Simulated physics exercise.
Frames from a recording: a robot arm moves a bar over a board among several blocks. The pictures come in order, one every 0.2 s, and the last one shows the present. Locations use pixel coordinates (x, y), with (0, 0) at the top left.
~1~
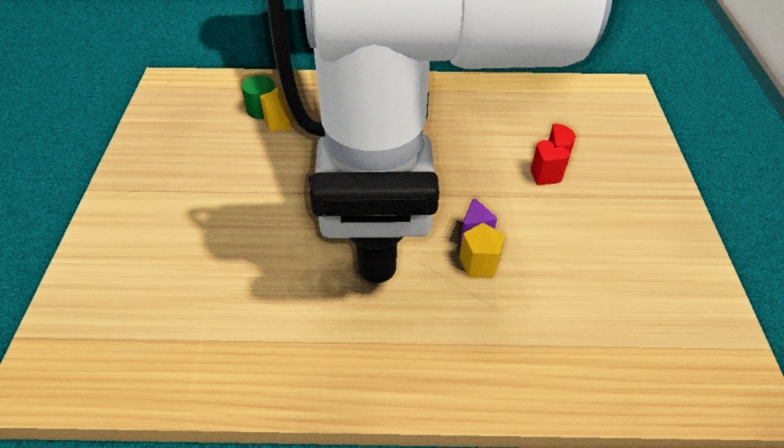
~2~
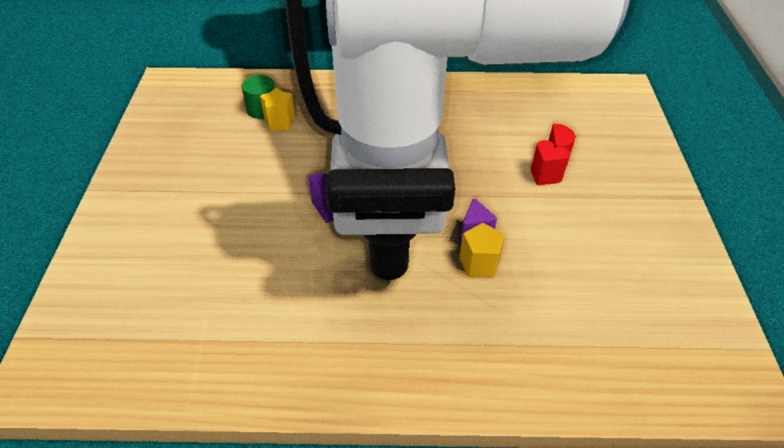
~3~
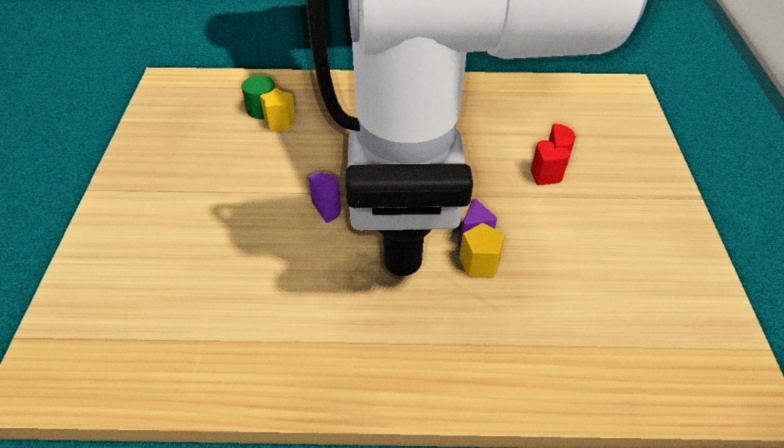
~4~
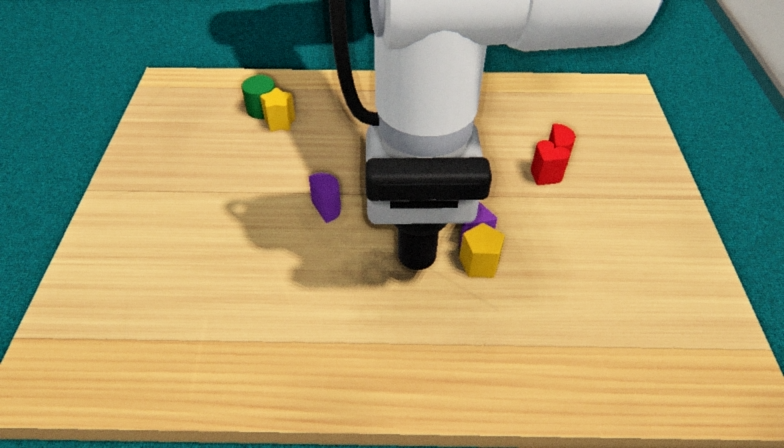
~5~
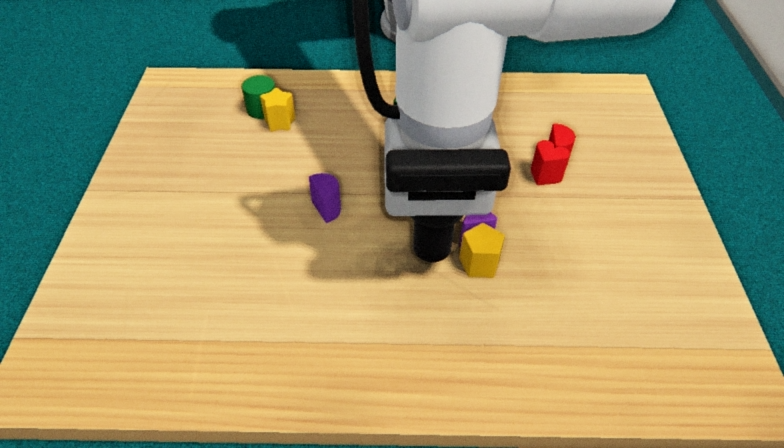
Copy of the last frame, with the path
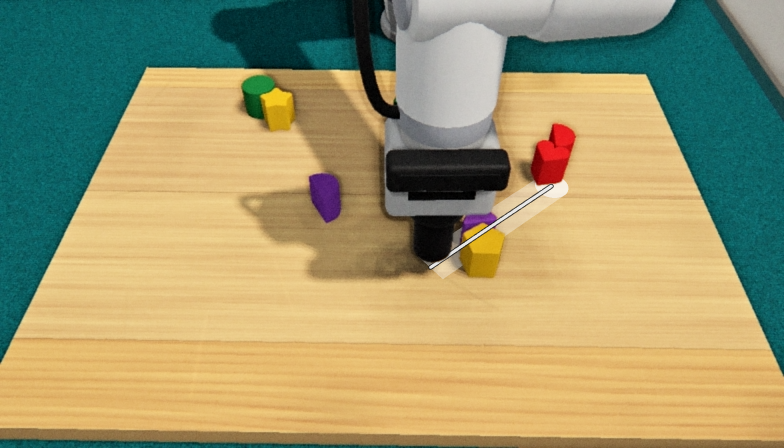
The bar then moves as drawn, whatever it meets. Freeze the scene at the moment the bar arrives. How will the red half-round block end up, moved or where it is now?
At the end of the path, the red half-round block has moved off its old spot.
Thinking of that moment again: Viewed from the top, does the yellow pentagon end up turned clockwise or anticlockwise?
Twists clockwise.
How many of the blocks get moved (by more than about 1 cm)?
The answer will be at least three.
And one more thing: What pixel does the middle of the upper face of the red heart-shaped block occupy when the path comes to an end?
Its top middle: (561, 131).
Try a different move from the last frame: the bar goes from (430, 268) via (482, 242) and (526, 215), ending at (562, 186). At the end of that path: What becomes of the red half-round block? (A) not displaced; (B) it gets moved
B: It gets moved.
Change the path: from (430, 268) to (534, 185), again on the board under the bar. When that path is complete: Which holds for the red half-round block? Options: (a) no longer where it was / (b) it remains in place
Letter a.
Drawn move, from (430, 268) to (552, 186).
What follows on the original path. One third of the way, bar (478, 219); purple three-sided block (506, 194); yellow pentagon (505, 234), turned 70° clockwise.
Two thirds of the way, bar (520, 192); purple three-sided block (545, 167); yellow pentagon (505, 234), turned 70° clockwise.
At the end, bar (557, 167); purple three-sided block (571, 146), turned 75° anticlockwise; yellow pentagon (505, 234), turned 70° clockwise; red heart-shaped block (561, 131); red half-round block (570, 115).
